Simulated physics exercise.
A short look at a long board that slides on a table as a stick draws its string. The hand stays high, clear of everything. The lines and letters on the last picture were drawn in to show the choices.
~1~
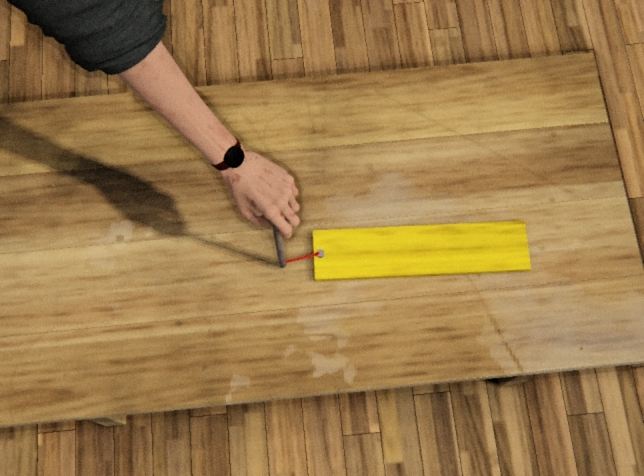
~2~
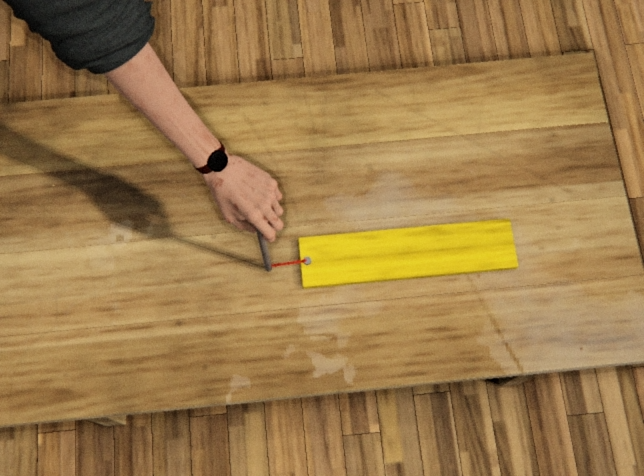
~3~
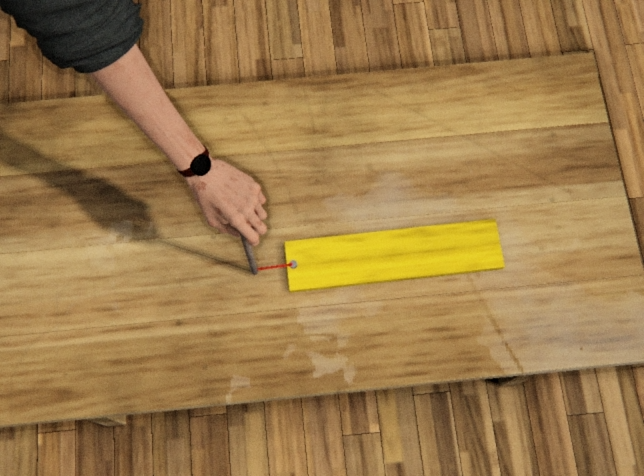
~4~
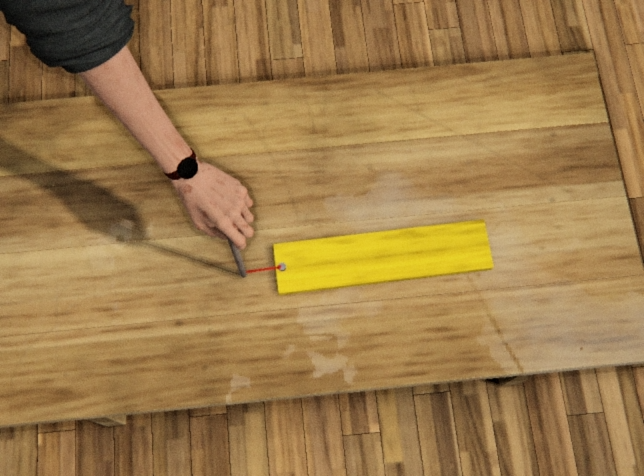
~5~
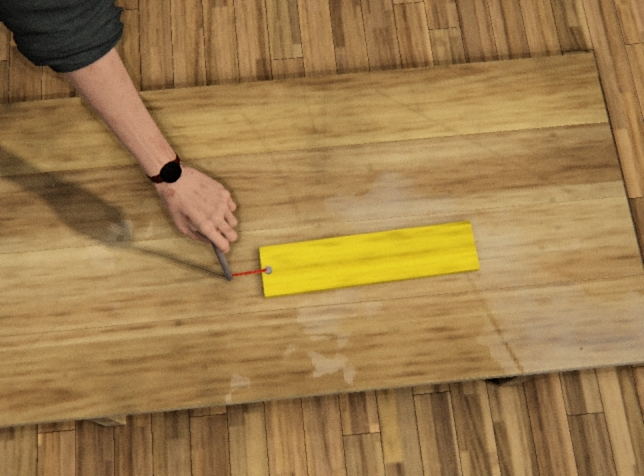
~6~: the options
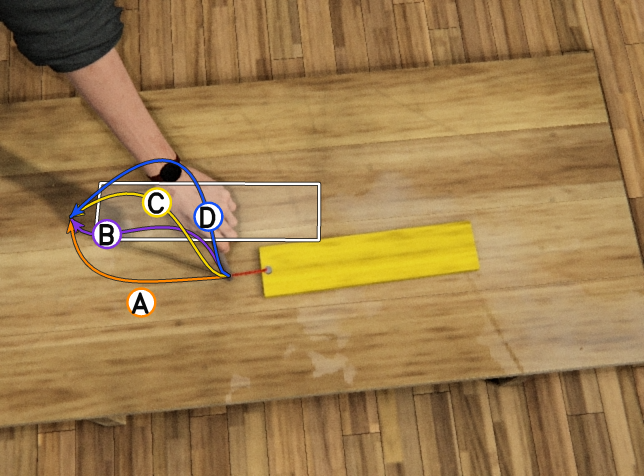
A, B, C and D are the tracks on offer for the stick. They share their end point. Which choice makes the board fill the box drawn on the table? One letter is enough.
The stick should follow D.
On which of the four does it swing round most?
That is A.
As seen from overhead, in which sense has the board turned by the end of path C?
On that path, clockwise.
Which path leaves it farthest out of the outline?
That is A.
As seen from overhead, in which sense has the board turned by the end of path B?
It turns clockwise.
On the marked copy, A from (229, 276) via (125, 280) to (71, 220); B from (229, 276) via (159, 227) to (72, 219); C from (229, 276) via (164, 207) to (71, 217); D from (229, 276) via (178, 164) to (71, 217); the outline at (209, 211).
Taking D. A third of the way, foot of the stick (201, 195), middle of the board (330, 240).
Two thirds of the way, foot of the stick (134, 169), middle of the board (261, 209).
When it is over, foot of the stick (71, 218), middle of the board (210, 212); it lies in the outline.
As for the rest, A leaves its middle at (200, 257); B leaves its middle at (207, 239); C leaves its middle at (209, 226).
